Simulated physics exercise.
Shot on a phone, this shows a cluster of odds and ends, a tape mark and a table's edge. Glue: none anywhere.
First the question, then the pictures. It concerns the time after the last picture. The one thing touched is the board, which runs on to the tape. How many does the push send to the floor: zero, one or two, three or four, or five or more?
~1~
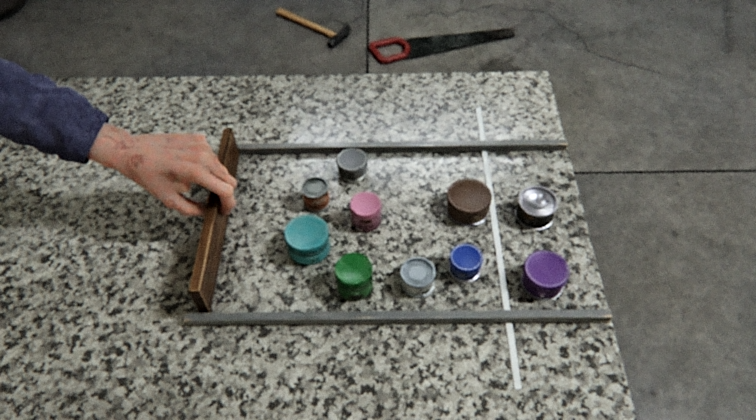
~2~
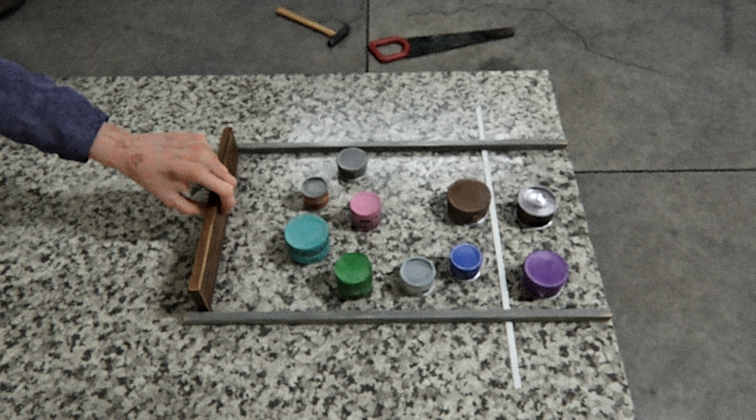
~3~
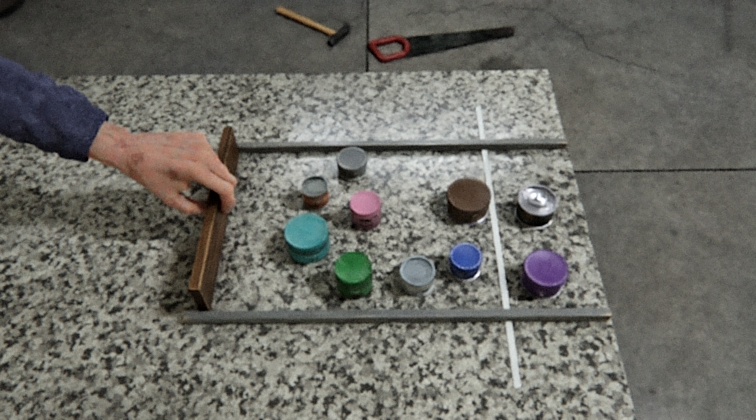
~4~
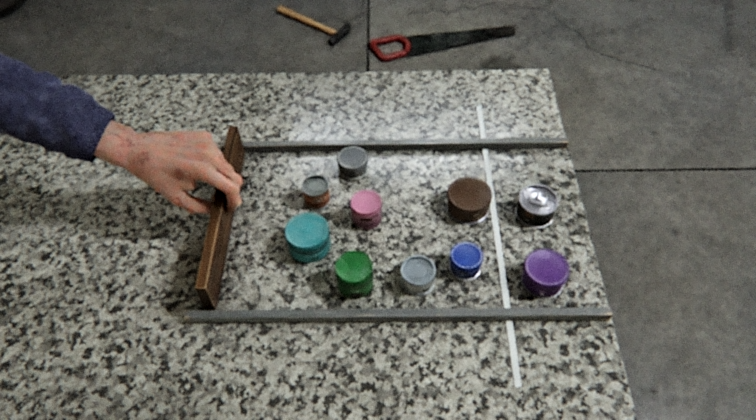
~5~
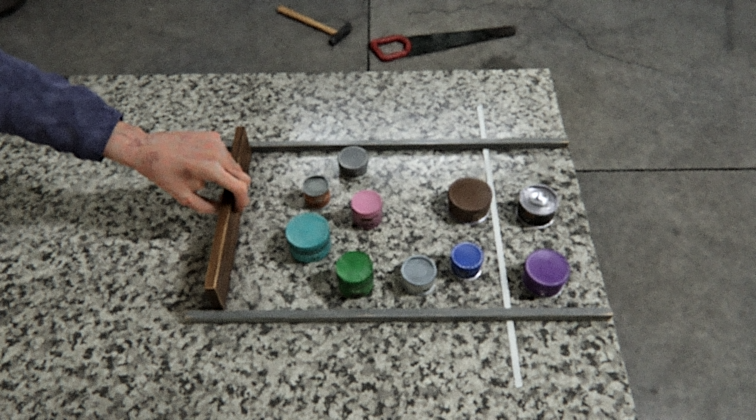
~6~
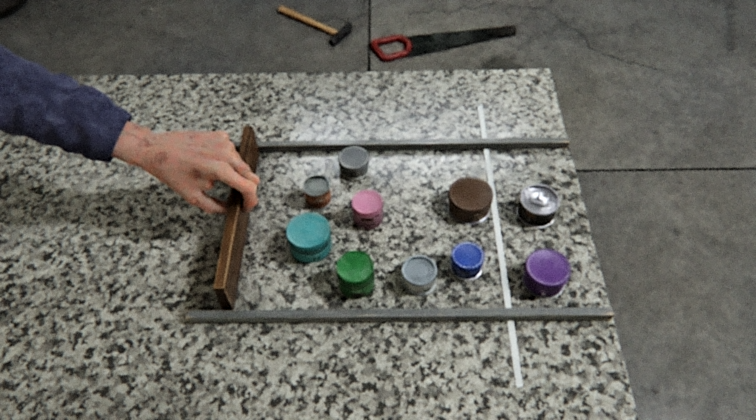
Mind you, the pieces that take the plunge come to zero.
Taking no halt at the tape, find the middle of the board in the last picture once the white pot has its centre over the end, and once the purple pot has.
The middle is at (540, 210) when it's the white pot, and at (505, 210) when it's the purple pot.
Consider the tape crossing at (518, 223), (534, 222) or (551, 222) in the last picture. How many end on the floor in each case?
Try by try, 2, 2 and 5.
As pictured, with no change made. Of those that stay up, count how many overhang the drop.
The count would be 2.
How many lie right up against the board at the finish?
It is in contact with 5.
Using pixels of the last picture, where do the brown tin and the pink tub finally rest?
First at (542, 195); second at (512, 208).
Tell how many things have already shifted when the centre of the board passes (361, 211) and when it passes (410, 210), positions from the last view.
That makes 5 at the first spot and 7 at the second.
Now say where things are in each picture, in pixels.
Black pot (536, 208); purple pot (544, 276); brown tin (468, 202); board (217, 215); tape (495, 225), in the first frame.
Purple pot (544, 275); green tub (354, 276), in the second frame.
Brown tin (468, 201); turquoise tub (308, 239), in the third frame.
Black pot (537, 206); orange tin (316, 192), in the fourth frame.
Purple pot (545, 274); blue tin (466, 262), in the fifth frame.
Black pot (538, 206); purple pot (546, 274); brown tin (470, 200); board (239, 212); tape (497, 223), in the sixth frame.
Early on, none off yet; black pot at rest near (538, 206); purple pot at rest near (546, 274); brown tin at rest near (470, 200).
A while later, none off yet; black pot at rest near (538, 206); purple pot at rest near (547, 274); brown tin travelled about its own width near (497, 196).
Finally, the number that fall off is zero.
